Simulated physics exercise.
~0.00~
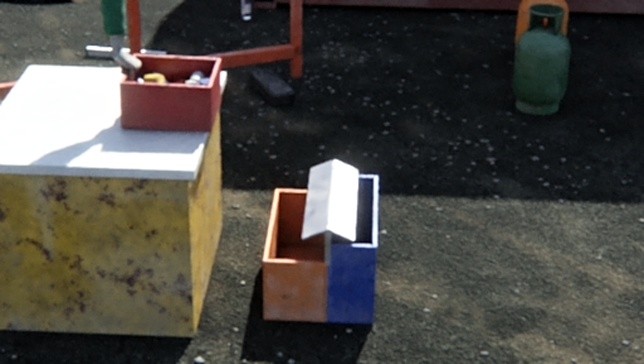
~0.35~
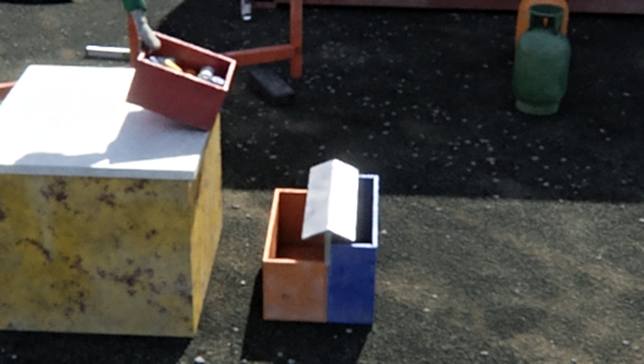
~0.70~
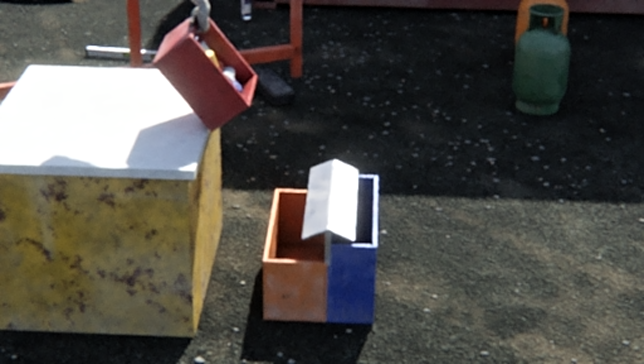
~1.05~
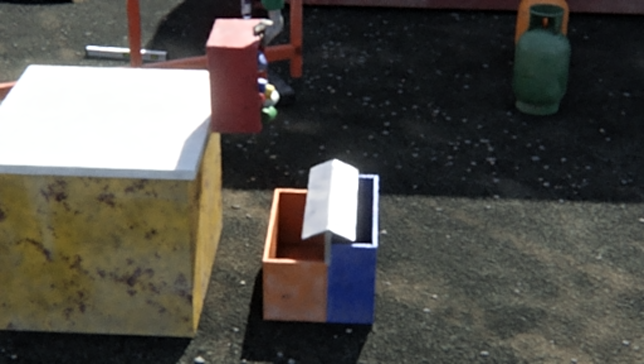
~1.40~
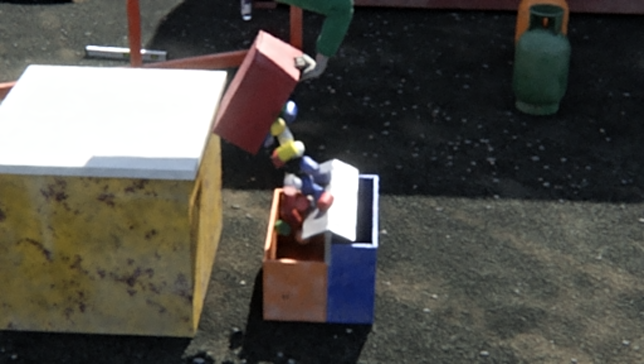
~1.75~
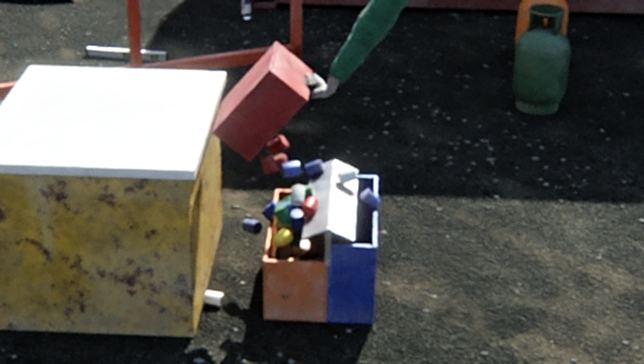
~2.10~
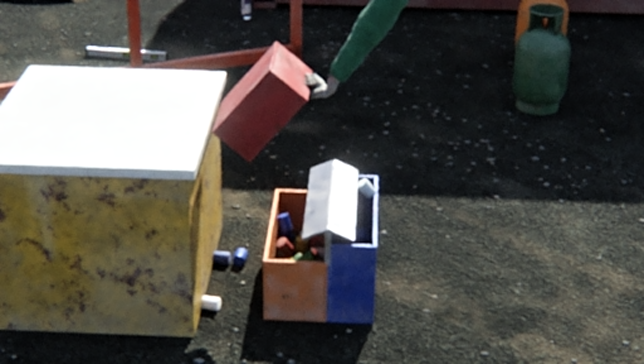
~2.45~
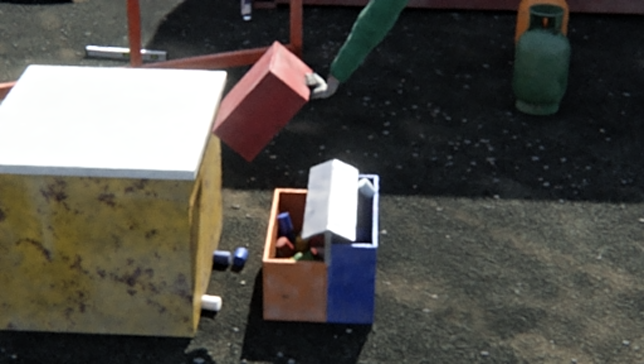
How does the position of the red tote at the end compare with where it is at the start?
At the start the red tote sits upright on the right part of the bench top. By the end it is farther to the right, held tipped over in the air just past the bench's edge.
